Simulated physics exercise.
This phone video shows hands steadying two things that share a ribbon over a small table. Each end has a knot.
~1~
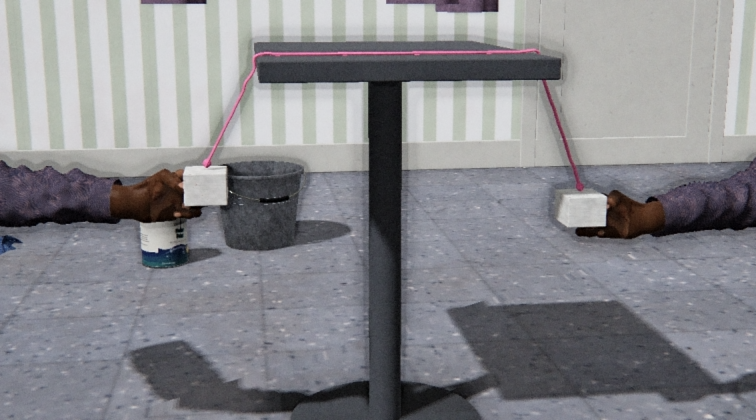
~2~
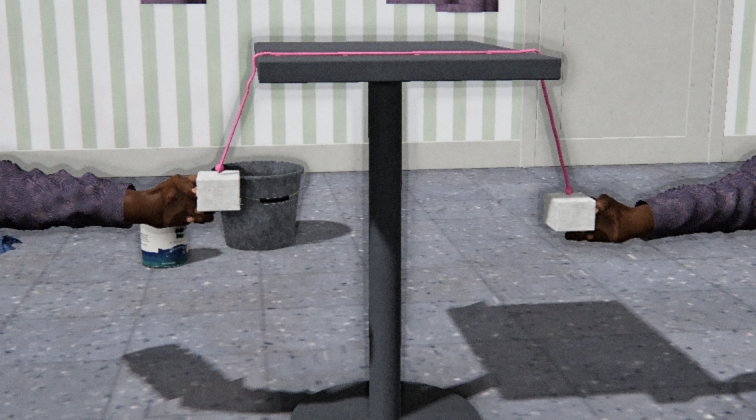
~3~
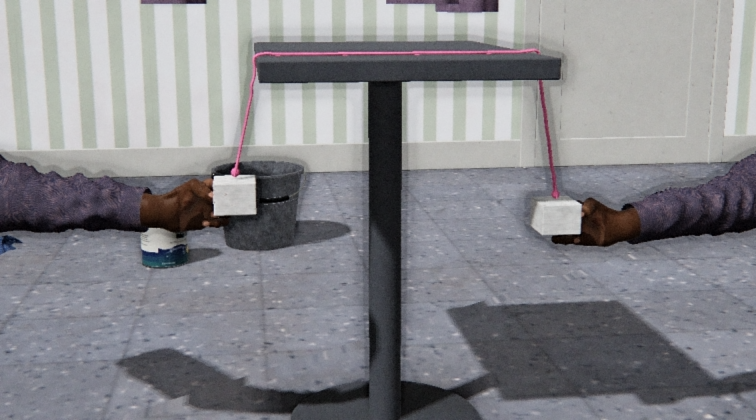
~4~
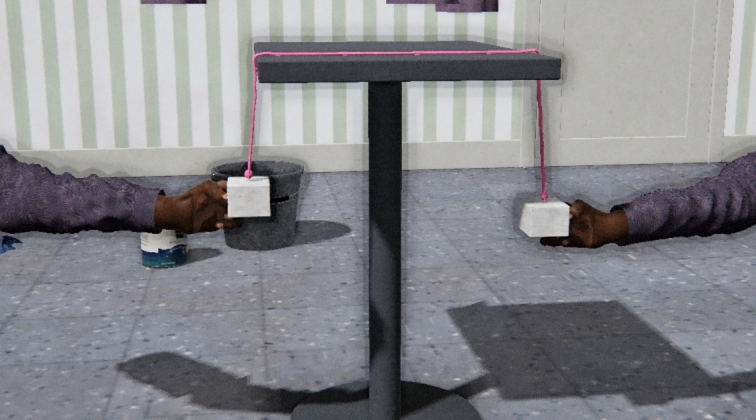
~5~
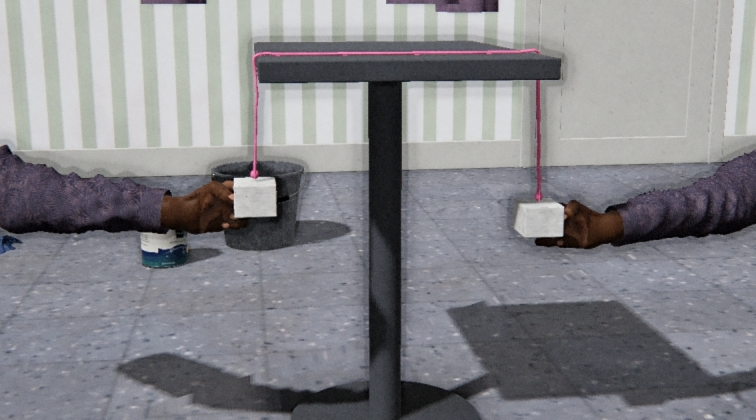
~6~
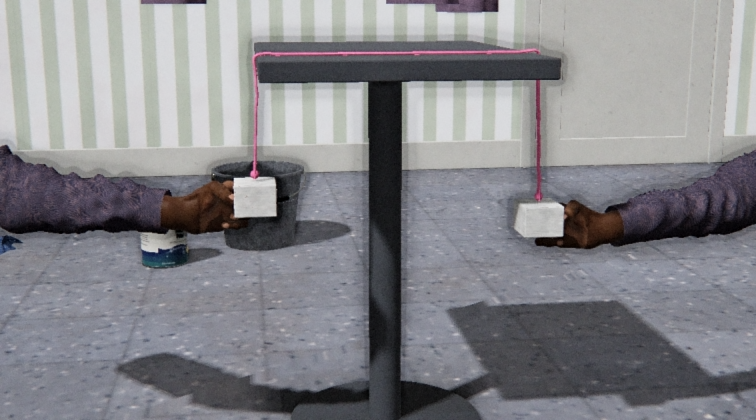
Two hands move white blocks tied to a pink ribbon inward beneath a dark tabletop.
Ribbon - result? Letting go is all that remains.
Motionless.
Then, 0.28 s later than the last view, left block where it was near (260, 198); right block where it was near (534, 215).
Finally, left block where it was near (256, 197); right block where it was near (537, 215). The ribbon stays as it is.
